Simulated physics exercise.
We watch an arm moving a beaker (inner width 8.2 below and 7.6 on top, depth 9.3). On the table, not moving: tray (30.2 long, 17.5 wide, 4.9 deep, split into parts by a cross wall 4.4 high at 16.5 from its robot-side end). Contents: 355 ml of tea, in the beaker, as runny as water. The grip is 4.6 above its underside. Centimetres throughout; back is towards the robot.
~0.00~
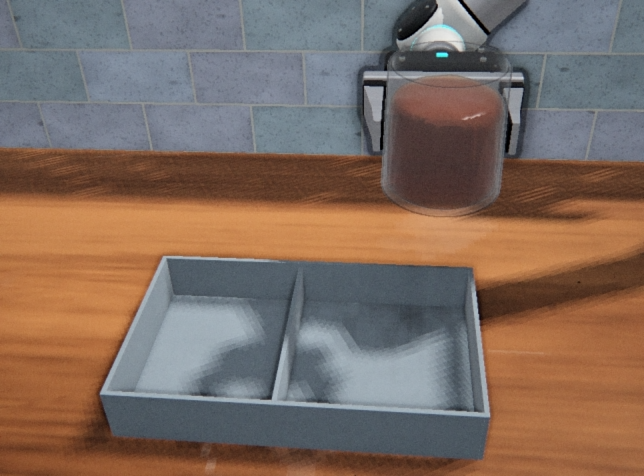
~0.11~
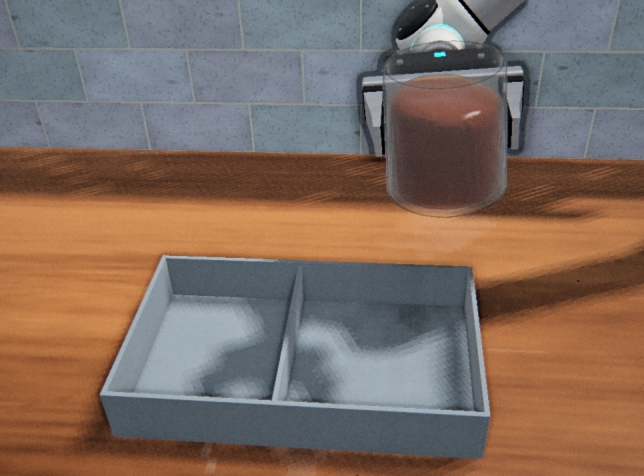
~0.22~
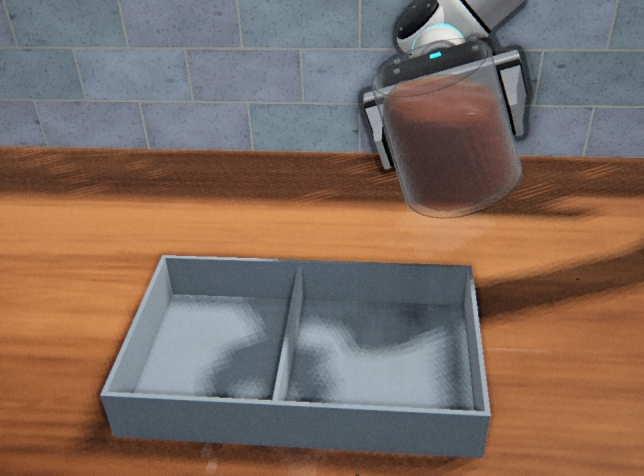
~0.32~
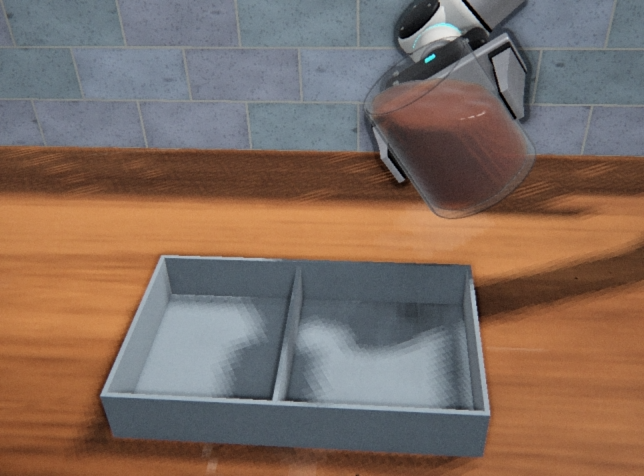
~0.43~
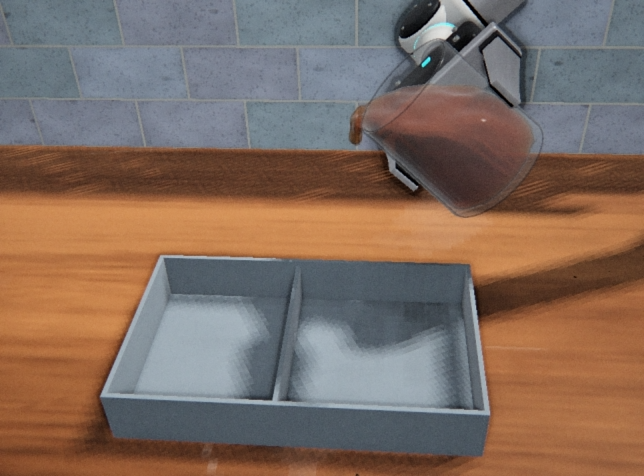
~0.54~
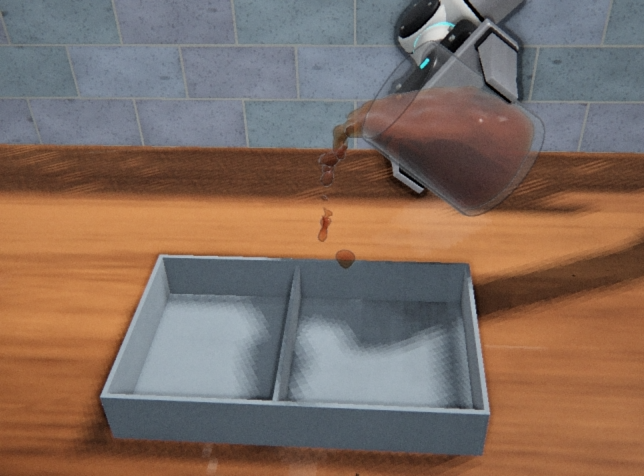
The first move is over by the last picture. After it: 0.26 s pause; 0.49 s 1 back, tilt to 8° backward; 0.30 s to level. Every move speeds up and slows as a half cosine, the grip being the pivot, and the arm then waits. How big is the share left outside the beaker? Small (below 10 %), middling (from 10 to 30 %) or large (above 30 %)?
Share outside the beaker: Middling (from 10 to 30 %).
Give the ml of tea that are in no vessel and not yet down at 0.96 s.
About 10 ml.
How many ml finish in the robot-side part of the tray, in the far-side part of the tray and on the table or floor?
About 40, 10, 5 ml.
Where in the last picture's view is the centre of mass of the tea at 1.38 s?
Around (442, 187).
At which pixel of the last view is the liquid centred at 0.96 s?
Around (431, 179).
After 0.96 s, tilted 38° forward, liquid up to 27 above the table; 300 ml in the beaker, 30 ml in the robot-side part, 10 ml in the far-side part, 10 ml in the air or running down outside.
After 1.38 s, tilted 6° backward, liquid up to 27 above the table; 295 ml in the beaker, 40 ml in the robot-side part, 10 ml in the far-side part, 5 ml on the table or floor.
After 1.79 s, level, liquid up to 27 above the table; 295 ml in the beaker, 40 ml in the robot-side part, 10 ml in the far-side part, 5 ml on the table or floor.
After 2.59 s, level, liquid up to 27 above the table; 295 ml in the beaker, 40 ml in the robot-side part, 10 ml in the far-side part, 5 ml on the table or floor.
In the end, 295 ml in the beaker, 40 ml in the robot-side part, 10 ml in the far-side part, 5 ml on the table or floor. That is 16 % outside the beaker.
